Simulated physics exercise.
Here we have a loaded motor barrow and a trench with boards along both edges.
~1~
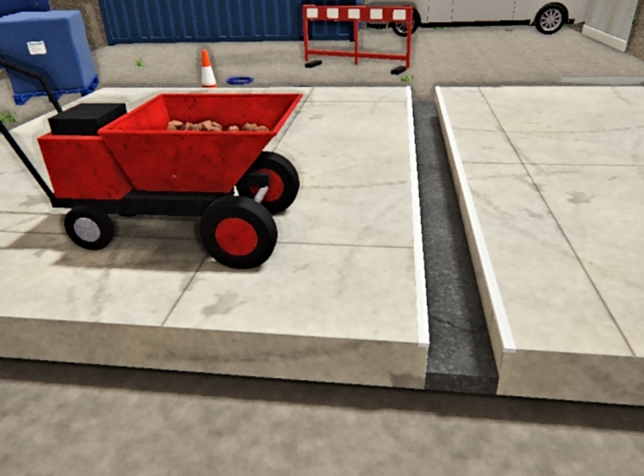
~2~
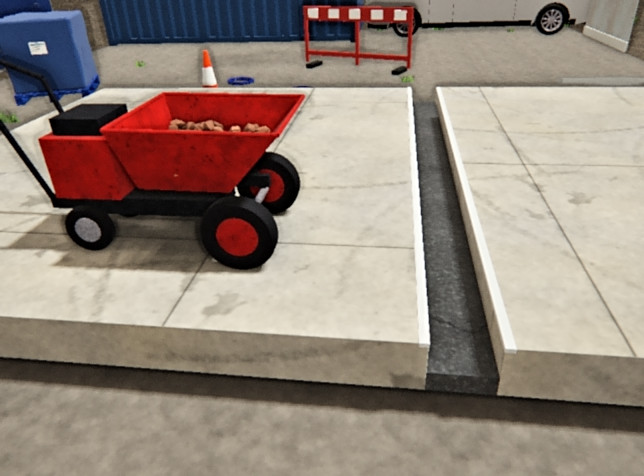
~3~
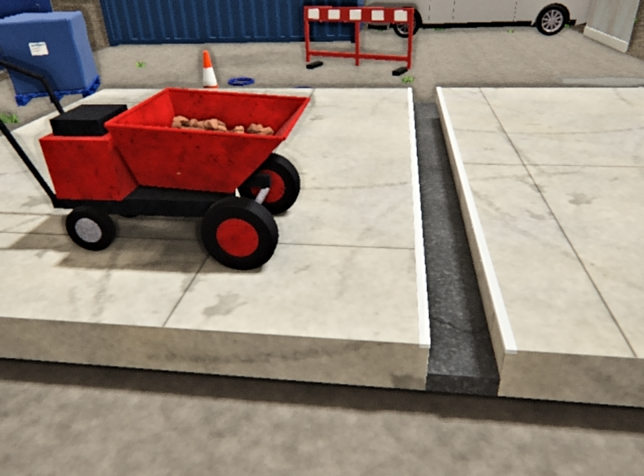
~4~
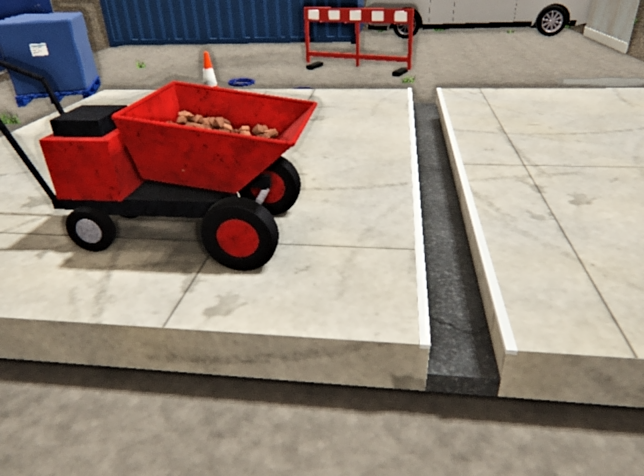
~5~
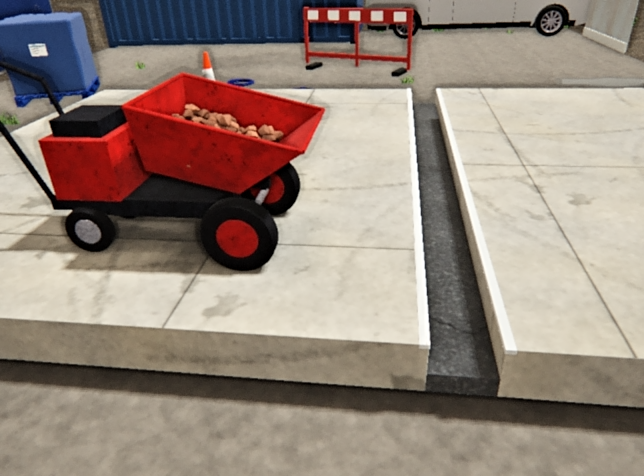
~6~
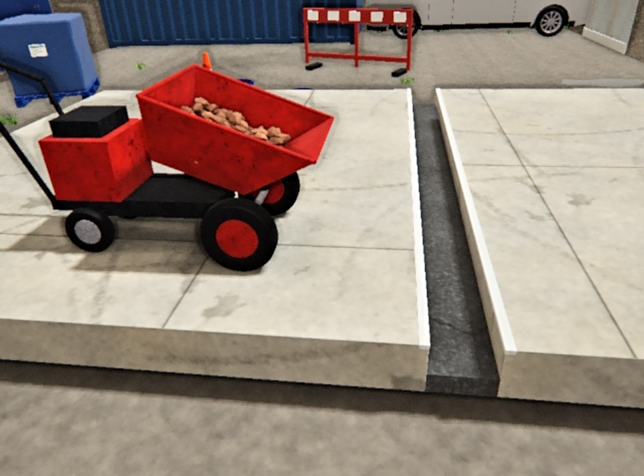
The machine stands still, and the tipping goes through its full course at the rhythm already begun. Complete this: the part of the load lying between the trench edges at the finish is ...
The smaller part.
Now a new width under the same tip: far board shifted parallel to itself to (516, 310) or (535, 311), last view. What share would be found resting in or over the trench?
Around 10 percent first, around 10 percent second.
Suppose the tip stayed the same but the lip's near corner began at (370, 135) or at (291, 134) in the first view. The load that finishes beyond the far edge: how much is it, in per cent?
About 0 % and about 0 %.
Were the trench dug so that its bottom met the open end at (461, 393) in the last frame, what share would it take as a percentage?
Something like 10 %.
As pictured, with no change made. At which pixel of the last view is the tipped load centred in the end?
(395, 240).
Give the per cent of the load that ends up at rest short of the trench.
Result: Close to 40 %.
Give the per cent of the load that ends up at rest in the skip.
Around 45 per cent.
Just after the last frame, skip tipped steeply; every one in the skip.
A moment on, skip tipped right over; roughly half in the skip; roughly a third short of the trench; just a few in or heaped over the trench.
Further on, skip tipped right over; roughly half in the skip; roughly half short of the trench; about a tenth in or heaped over the trench.
When it is over, skip tipped right over; roughly half in the skip; roughly half short of the trench; about a tenth in or heaped over the trench; not one beyond it.
